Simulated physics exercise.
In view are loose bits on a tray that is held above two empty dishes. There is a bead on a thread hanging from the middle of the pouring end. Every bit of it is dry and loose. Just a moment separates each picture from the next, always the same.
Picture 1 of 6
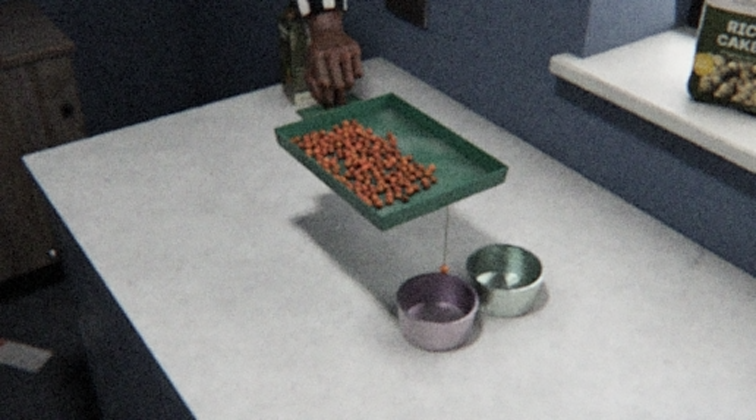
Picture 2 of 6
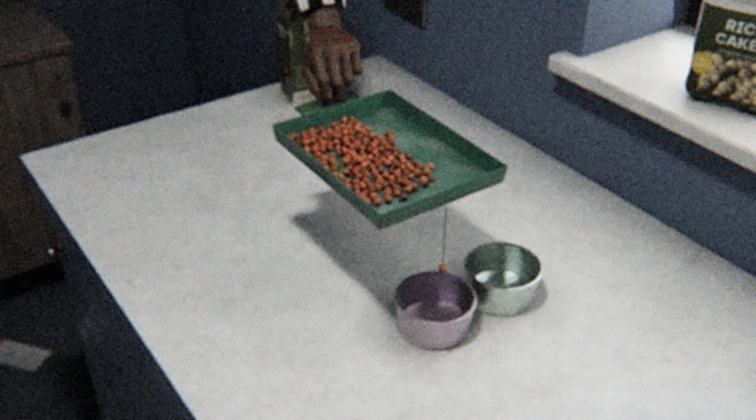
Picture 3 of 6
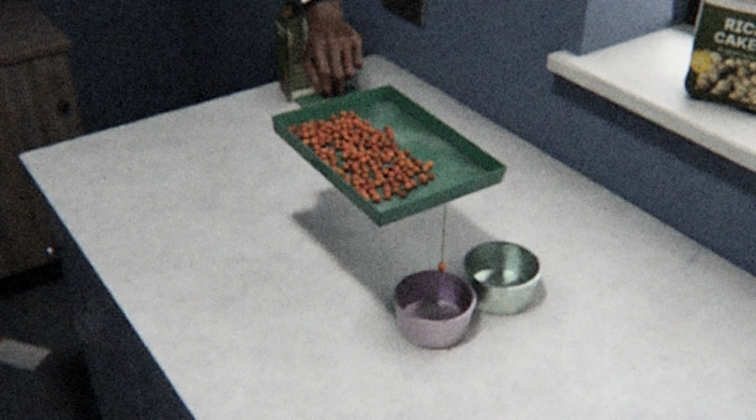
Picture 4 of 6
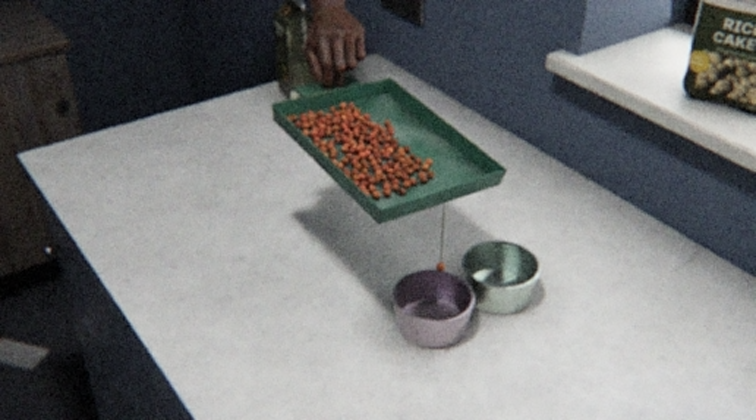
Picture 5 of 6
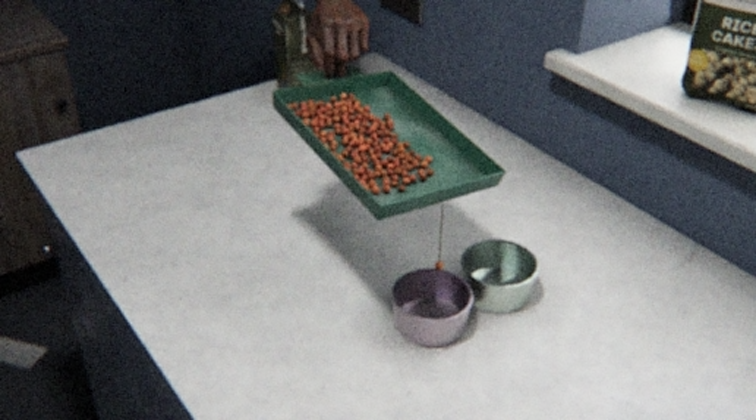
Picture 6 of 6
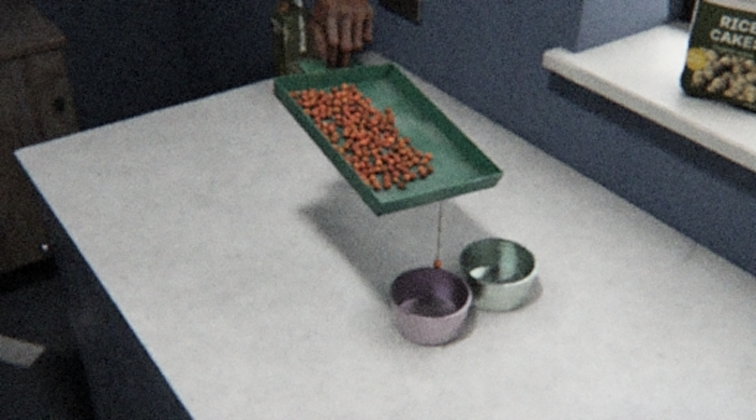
A hand gradually tilts a green tray of orange-brown pellets above two empty bowls.
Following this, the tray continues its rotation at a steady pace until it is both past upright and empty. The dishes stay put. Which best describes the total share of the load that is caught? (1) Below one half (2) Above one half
The answer is 2.
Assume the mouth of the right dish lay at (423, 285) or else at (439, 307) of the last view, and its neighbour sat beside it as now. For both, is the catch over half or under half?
In turn: The smaller part; below a half.
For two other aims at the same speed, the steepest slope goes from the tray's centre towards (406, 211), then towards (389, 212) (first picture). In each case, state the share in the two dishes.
30 per cent, then 30 per cent.
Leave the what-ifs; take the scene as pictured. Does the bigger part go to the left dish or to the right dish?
Once things settle, the right of the two ends up fuller.
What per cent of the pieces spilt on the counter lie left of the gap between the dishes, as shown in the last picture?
Close to 50 per cent.
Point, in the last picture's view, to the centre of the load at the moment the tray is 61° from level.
Roughly at (463, 167).
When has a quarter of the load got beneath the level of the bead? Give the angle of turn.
About 110 degrees.
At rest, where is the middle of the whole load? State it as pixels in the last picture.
Somewhere around (494, 283) in the last picture.
Soon, tray tipped steeply; nearly all on the tray; a stray few in the right dish; a stray few in the air.
A while on, tray tipped past a quarter turn; most on the tray; a small part in the right dish; a stray few outside both.
Towards the end, tray tipped past a quarter turn; most in the right dish; about a quarter outside both.
Finally, tray tipped past a quarter turn; none in the left dish; most in the right dish; about a quarter outside both.
